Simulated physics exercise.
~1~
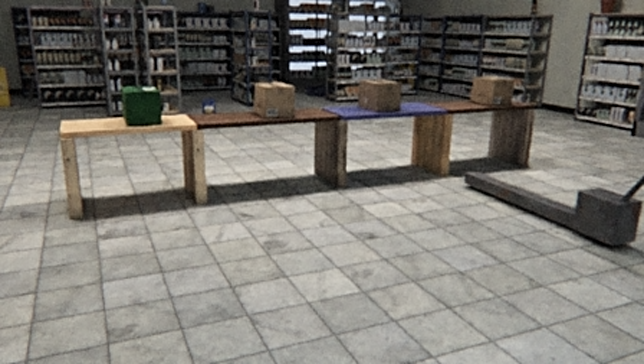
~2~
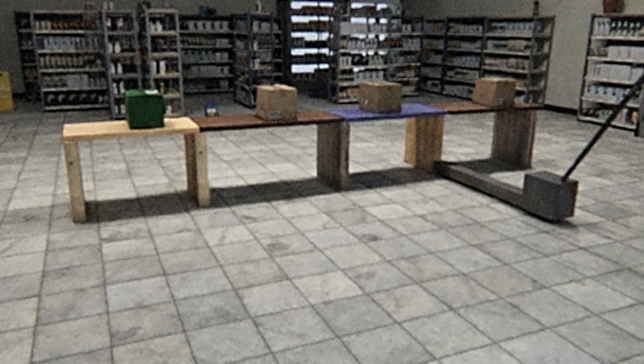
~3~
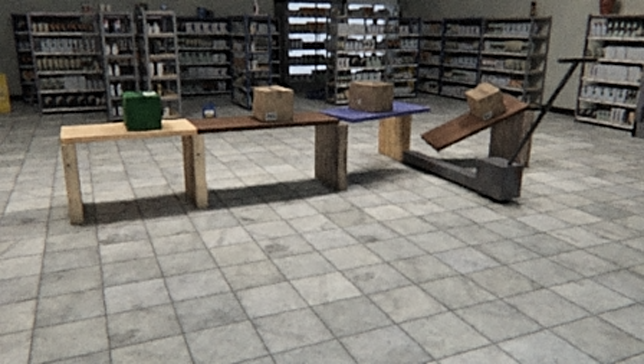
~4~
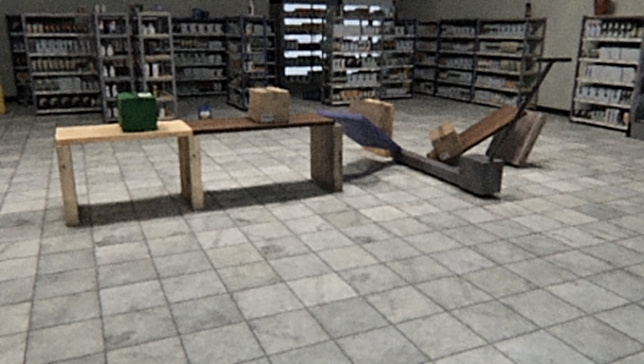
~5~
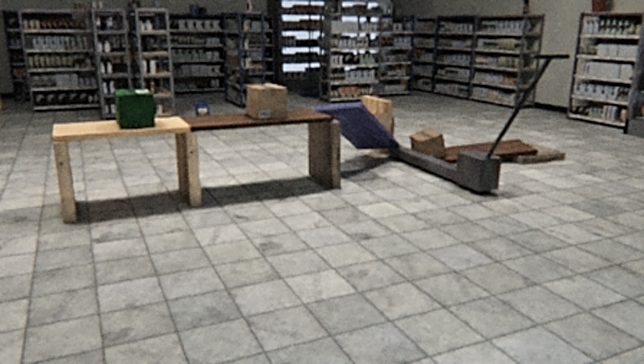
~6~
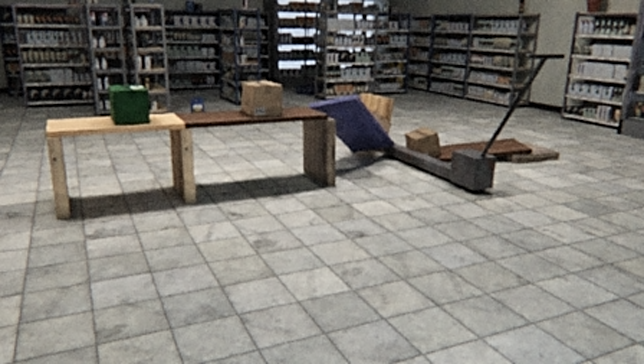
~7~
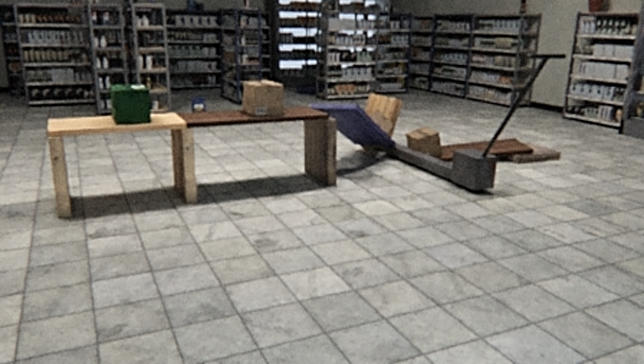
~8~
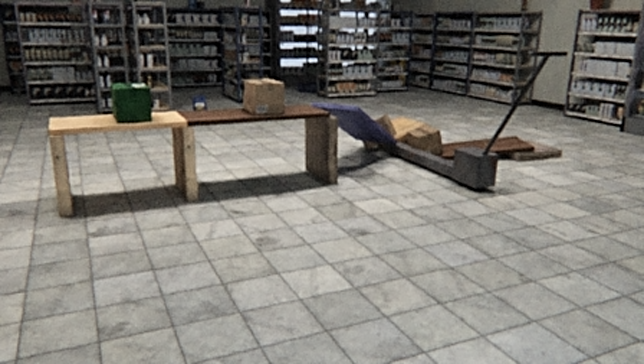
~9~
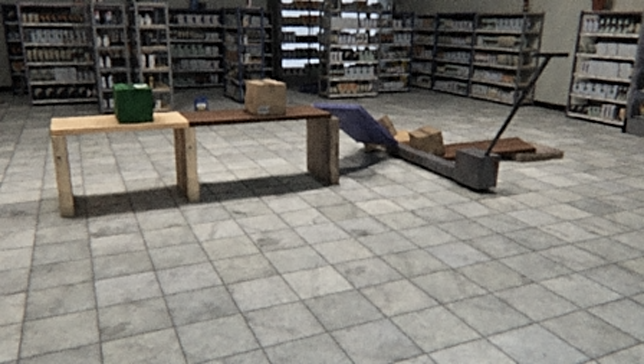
The clip opens on a row of boards set on upright slabs in a storeroom, with a green carton at the left end and cardboard boxes along the rest. A low jack with a long handle slides in from the right and pushes at the foot of the upright beneath the blue board's right end. The rightmost board drops at its left end, its box tilting with it, and then the blue board slopes down to the right. The far-right upright topples flat. The blue board's box gradually tips over beside the stopped jack, while the two left spans stay standing, green carton unmoved.
